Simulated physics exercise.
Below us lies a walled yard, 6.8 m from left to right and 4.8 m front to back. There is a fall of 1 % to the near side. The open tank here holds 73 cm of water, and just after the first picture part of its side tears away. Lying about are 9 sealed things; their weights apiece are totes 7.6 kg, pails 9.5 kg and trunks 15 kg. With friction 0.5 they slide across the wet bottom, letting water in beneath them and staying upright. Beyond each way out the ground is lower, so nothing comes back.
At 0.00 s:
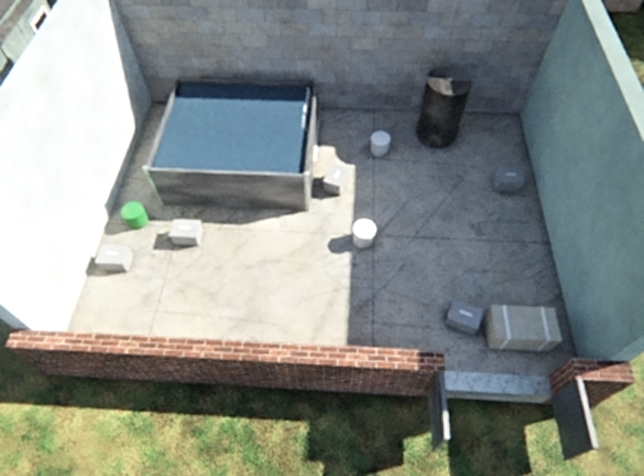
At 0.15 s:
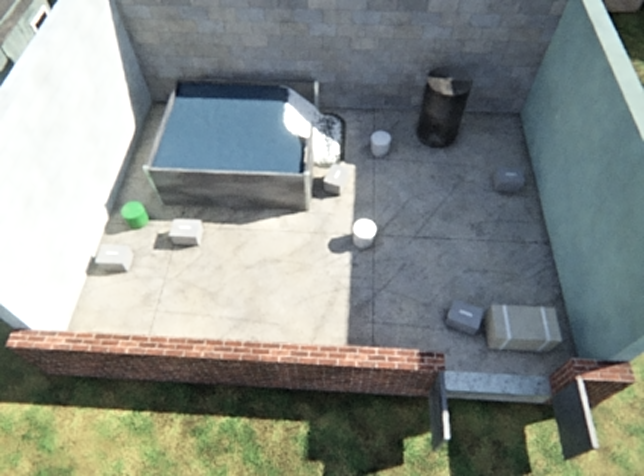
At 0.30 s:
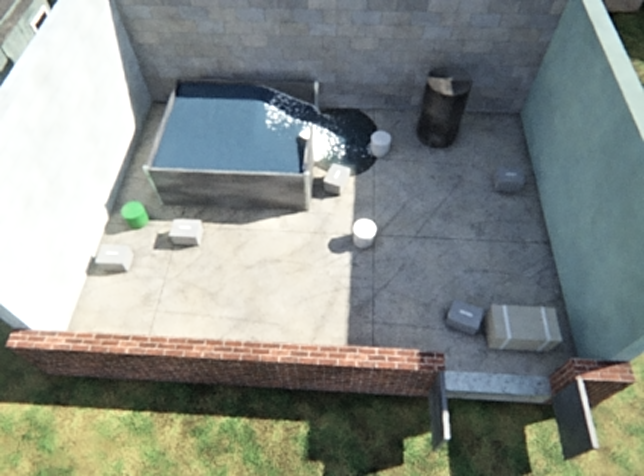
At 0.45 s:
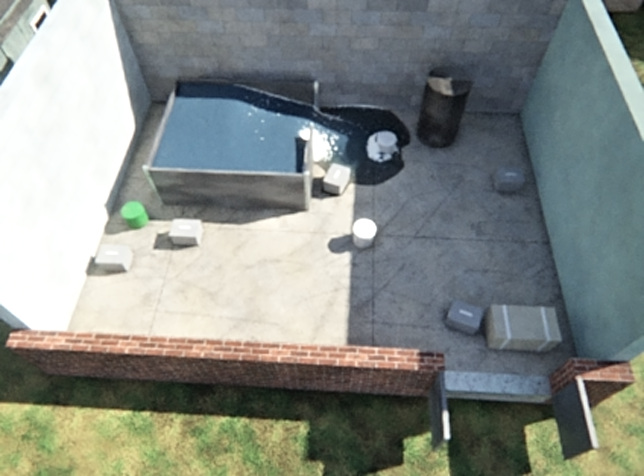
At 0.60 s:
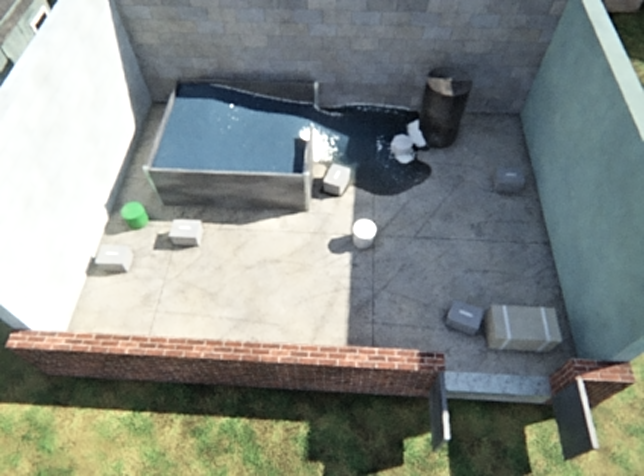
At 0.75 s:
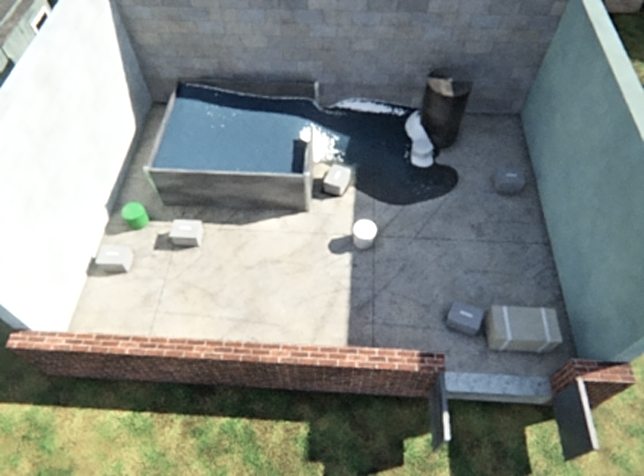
A large open tank of dark blue water stands against the grey block back wall of a walled yard, seen from high above by a still camera. White and grey boxes, white pails, a green pail at left and a dark barrel at upper right dot the pale floor behind a low brick wall. Water bursts from the tank's right side, spreads rightward and pushes the nearest white pail toward the barrel.
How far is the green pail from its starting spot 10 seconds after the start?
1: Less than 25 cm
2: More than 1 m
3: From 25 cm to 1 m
1.
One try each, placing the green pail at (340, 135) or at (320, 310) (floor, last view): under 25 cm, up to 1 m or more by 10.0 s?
In that order: It goes a long way; it hardly budges.
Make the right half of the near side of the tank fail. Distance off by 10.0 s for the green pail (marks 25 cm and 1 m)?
After that, the green pail is washed away.
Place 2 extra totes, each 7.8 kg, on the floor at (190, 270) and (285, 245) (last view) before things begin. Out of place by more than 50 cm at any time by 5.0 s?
Taking them in order, they end up smaller and smaller.
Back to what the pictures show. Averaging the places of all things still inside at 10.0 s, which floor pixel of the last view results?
At about (233, 228).
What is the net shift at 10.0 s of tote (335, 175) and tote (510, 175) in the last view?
Lab note: Item 1 at 0 cm, item 2 washed out.
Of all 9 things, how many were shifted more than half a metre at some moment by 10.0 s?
That makes 4.
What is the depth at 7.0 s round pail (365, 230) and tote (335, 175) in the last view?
I'd put it at 2 cm and 1 cm respectively.
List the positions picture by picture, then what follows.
In the first frame, the green pail at (132, 210), on the bottom; 4.6 m2 under water; 0 of 9 have shifted.
In the second frame, the green pail at (132, 210), on the bottom; 5.2 m2 under water; 0 of 9 have shifted.
In the third frame, the green pail at (132, 210), on the bottom; water covers 6.1 m2; 0 of 9 have shifted.
In the fourth frame, the green pail at (132, 210), on the bottom; 7.0 m2 under water; 1 of 9 have shifted.
In the fifth frame, the green pail at (132, 210), on the bottom; 7.7 m2 under water; 1 of 9 have shifted.
In the sixth frame, the green pail at (133, 210), on the bottom; water covers 8.4 m2; 1 of 9 have shifted.
After 2.0 s the green pail is near (133, 210), 0.0 m from its start, aground; 0 of 9 are out; 1 afloat.
After 4.5 s the green pail is near (133, 210), 0.0 m from its start, aground; 2 of 9 are out; 2 afloat.
After 7.0 s the green pail is near (133, 210), 0.0 m from its start, aground; 4 of 9 are out; 0 afloat.
After 10.0 s the green pail is near (133, 210), 0.0 m from its start, aground; 4 of 9 are out; 0 afloat.
